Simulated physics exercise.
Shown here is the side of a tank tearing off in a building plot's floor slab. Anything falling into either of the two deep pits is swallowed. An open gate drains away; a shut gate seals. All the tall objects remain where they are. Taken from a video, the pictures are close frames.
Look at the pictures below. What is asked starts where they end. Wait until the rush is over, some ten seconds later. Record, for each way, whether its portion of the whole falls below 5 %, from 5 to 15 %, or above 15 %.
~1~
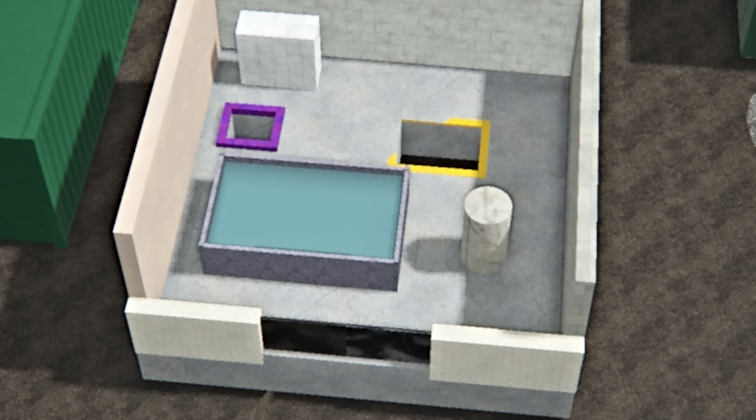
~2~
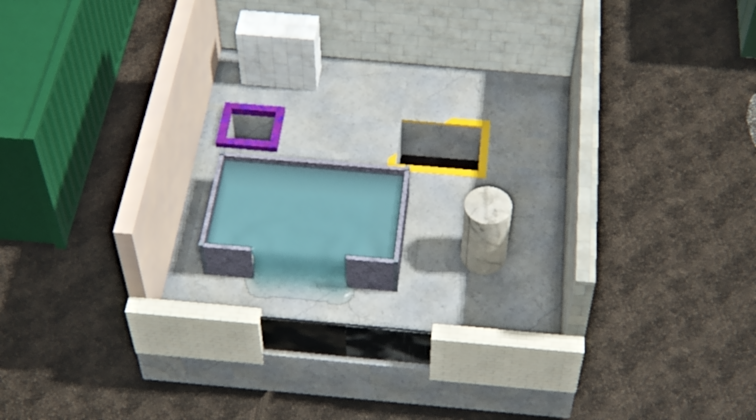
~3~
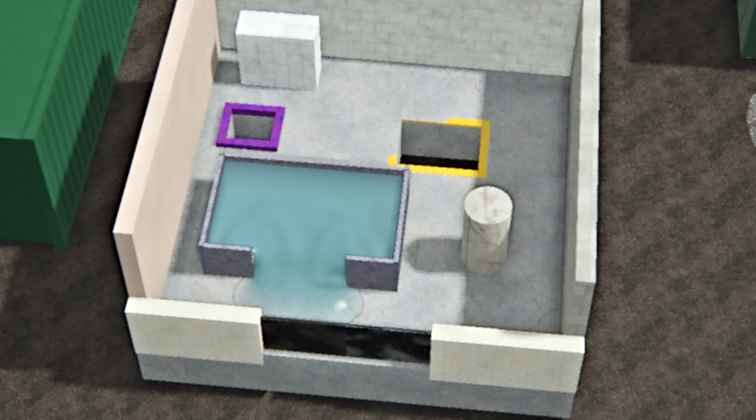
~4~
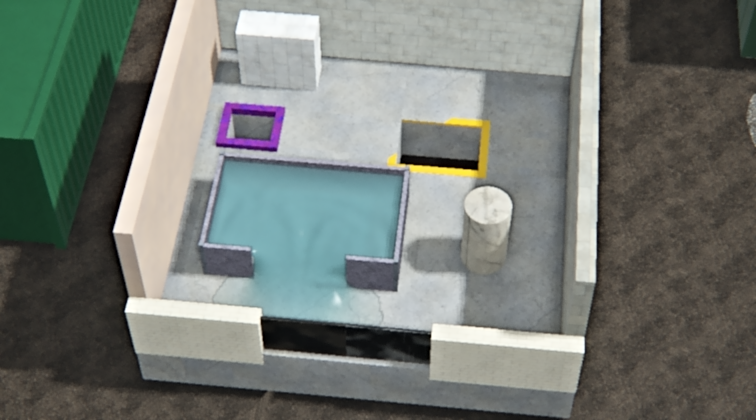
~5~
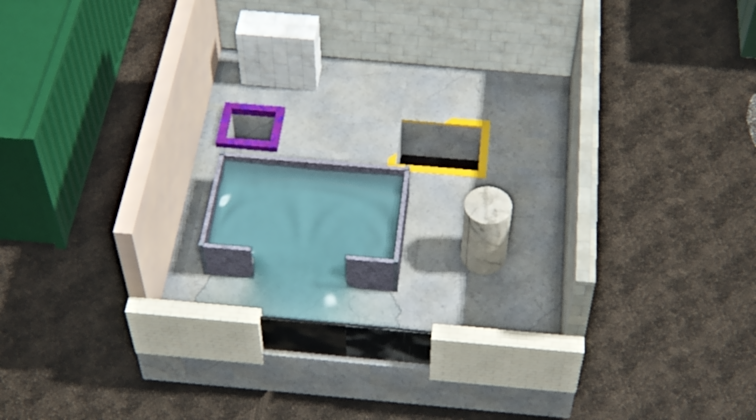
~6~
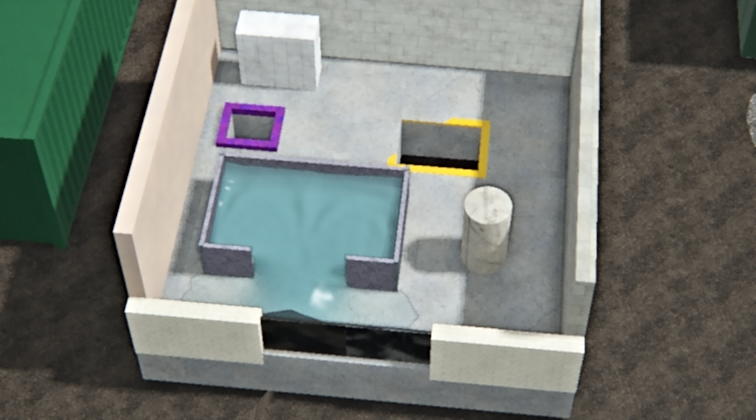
In the end the gate drains a share short of five per cent, the yellow pit drains a share exceeding fifteen per cent, the purple pit drains a share short of five per cent.
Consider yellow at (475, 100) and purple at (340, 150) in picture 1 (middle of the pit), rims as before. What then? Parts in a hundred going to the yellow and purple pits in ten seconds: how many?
Measured shares in per cent - yellow 30, purple 0.
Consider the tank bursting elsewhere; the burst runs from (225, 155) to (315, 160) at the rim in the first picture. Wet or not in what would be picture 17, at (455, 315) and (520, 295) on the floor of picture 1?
The first ends up unsoaked, the second ends up unsoaked.
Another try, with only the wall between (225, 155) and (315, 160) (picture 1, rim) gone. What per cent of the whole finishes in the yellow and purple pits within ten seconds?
Yellow 12 %, purple 20 %.
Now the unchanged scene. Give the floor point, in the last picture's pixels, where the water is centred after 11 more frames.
Close to (317, 273).
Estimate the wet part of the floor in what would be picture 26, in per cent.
That's roughly 65 per cent.
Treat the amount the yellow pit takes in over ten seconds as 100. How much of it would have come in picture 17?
Roughly 0 per cent.
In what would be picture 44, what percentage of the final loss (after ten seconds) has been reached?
I'd estimate some 30 per cent.
A moment on, water covers 20 % of the floor; the gate 0 %, the yellow pit 0 %, the purple pit 0 %.
Next, water covers 40 % of the floor; the gate 0 %, the yellow pit 0 %, the purple pit 0 %.
Then, water covers 65 % of the floor; the gate 0 %, the yellow pit 0 %, the purple pit 1 %.
Later, water covers 90 % of the floor; the gate 0 %, the yellow pit 4 %, the purple pit 3 %.
In the end, water covers 95 % of the floor; the gate 0 %, the yellow pit 20 %, the purple pit 3 %.
